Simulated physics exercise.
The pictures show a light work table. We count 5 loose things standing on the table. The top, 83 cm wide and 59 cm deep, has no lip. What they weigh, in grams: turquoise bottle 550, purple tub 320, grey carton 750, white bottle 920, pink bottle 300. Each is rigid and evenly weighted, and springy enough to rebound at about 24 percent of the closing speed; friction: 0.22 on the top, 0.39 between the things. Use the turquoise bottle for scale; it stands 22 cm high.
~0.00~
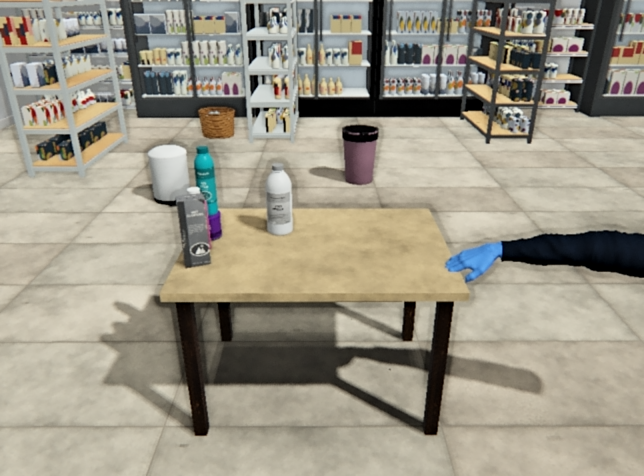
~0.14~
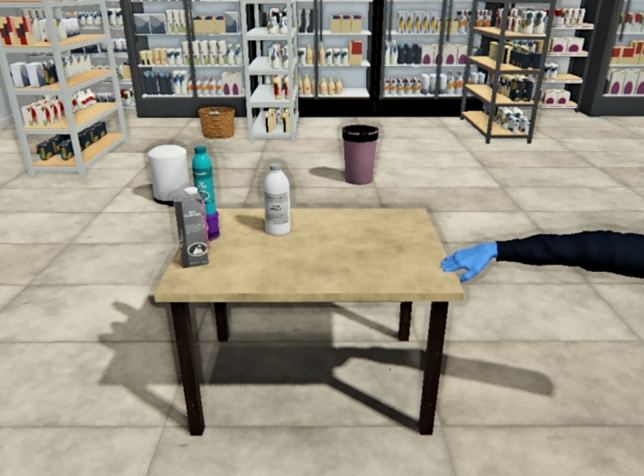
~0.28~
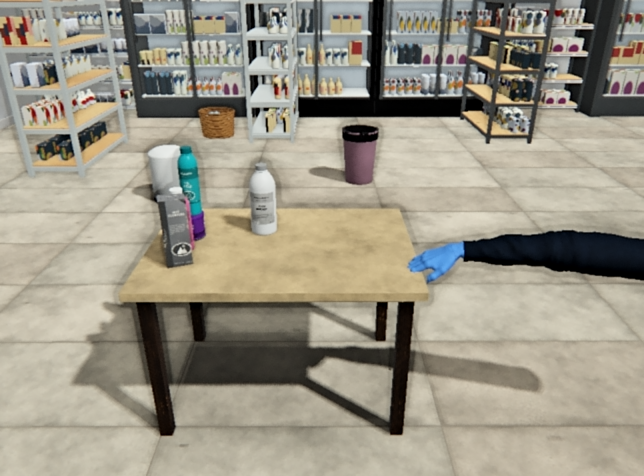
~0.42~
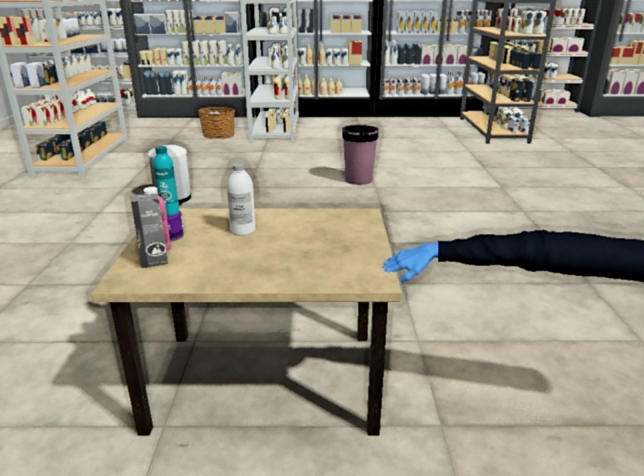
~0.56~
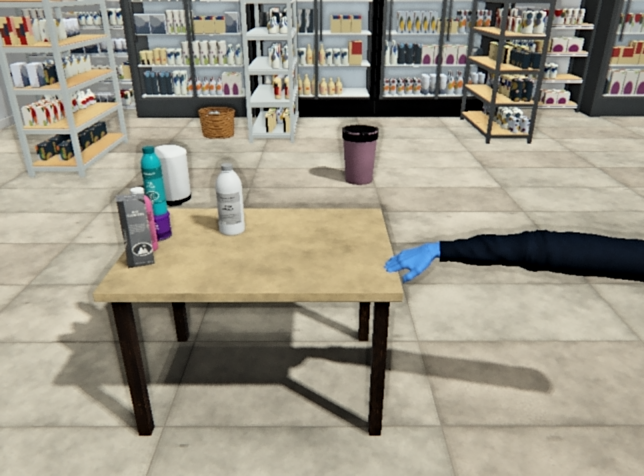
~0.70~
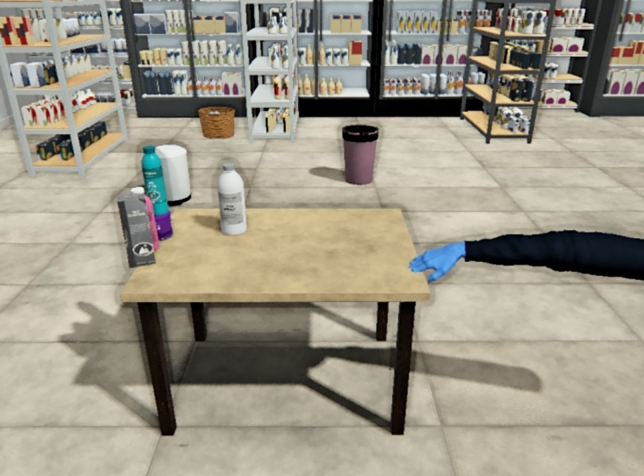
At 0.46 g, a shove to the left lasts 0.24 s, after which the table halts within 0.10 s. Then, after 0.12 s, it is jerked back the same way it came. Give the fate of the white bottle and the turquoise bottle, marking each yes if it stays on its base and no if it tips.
As I see it, the white bottle does not overturn; the turquoise bottle keels over.
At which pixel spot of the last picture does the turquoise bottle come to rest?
Near (113, 359).
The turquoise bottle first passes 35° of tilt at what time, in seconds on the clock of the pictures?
At about 0.9 s.
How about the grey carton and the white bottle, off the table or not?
The grey carton is not kept in bounds, the white bottle is kept in bounds.
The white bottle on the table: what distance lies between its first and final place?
It ends about 8 centimetres from where it started.
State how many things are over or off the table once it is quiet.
Tally: 4.
After 0.80 s, table 2 cm from its start; turquoise bottle, purple tub and grey carton now off the table; white bottle moved 11 cm near (241, 199).
After 1.00 s, white bottle moved 8 cm near (255, 198).
In the end (1.5 s), off the table and tipped over, turquoise bottle, purple tub, grey carton and pink bottle; not toppled but over 5 cm from the start, white bottle. At the end, from the last picture's camera, white bottle near (255, 199), turquoise bottle near (113, 359).
